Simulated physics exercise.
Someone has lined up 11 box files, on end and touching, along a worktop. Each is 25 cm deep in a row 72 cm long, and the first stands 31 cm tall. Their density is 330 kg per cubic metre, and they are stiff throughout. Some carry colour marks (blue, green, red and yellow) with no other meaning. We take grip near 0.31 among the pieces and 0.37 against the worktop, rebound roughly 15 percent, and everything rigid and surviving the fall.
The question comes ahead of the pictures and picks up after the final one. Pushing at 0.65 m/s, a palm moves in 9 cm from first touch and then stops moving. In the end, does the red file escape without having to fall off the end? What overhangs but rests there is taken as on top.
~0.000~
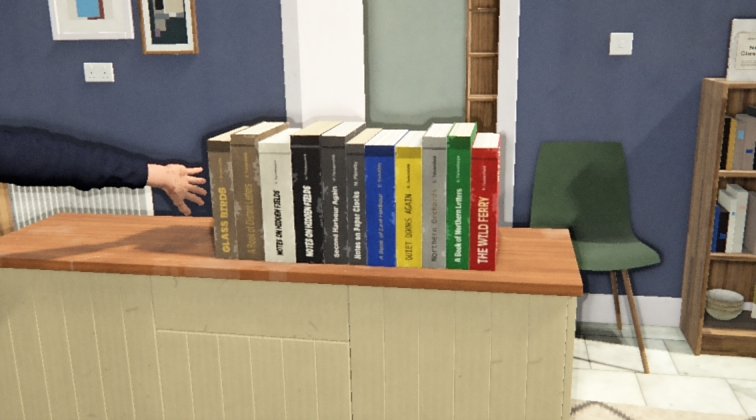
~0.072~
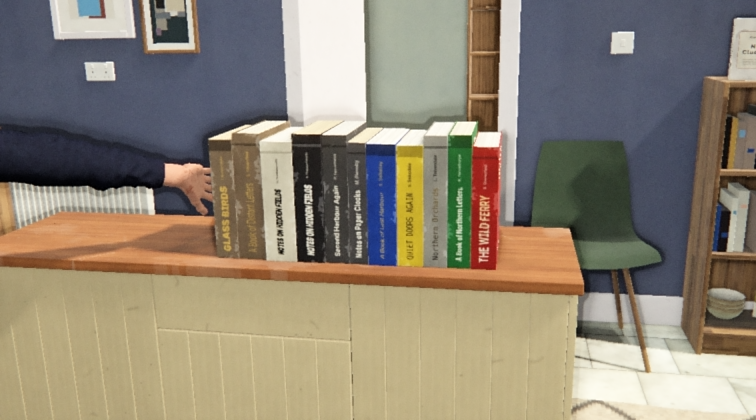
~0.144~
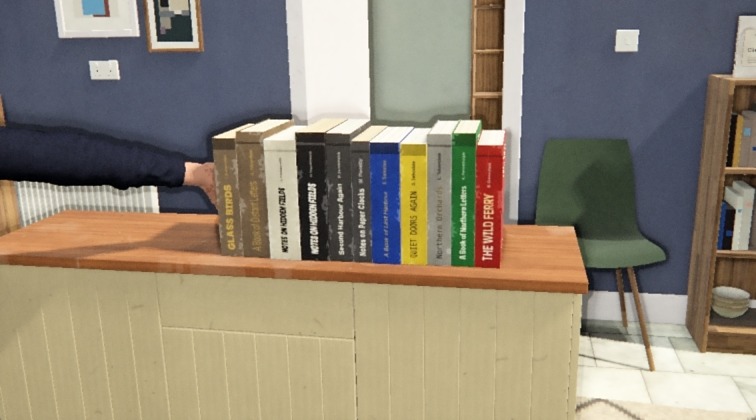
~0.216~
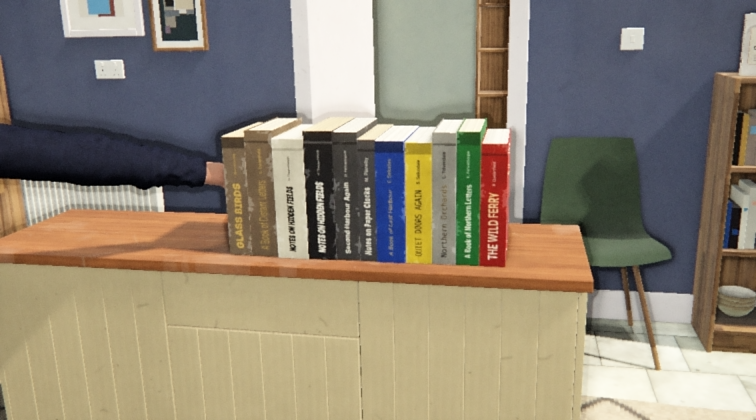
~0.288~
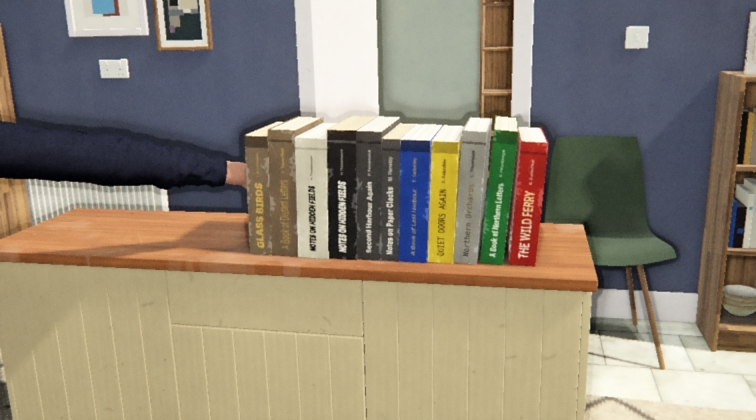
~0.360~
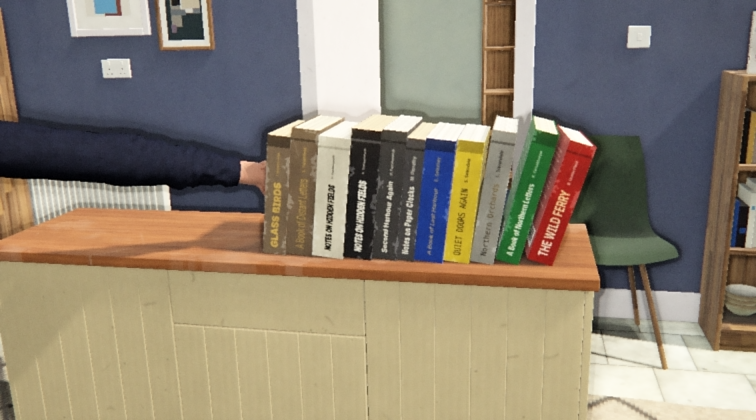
No.
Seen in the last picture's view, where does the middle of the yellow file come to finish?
In the last picture it sits at roughly (547, 216).
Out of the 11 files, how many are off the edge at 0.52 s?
By then, 0.
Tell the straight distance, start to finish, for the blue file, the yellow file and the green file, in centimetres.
Shift in cm - blue: 20; yellow: 30; green: 110.
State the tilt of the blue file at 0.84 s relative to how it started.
Around 40° from its start.
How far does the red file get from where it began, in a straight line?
Roughly 105 cm.
By 0.52 s, none of the 11 files off the edge, 11 disturbed; red file tilted 63°; green file tilted 50°.
By 0.84 s, 2 of the 11 files off the edge; red file on its side; green file upside down.
When it is over (1.4 s), 2 of the 11 files off the edge; red file on its side; green file on its side; yellow file tilted 69°.
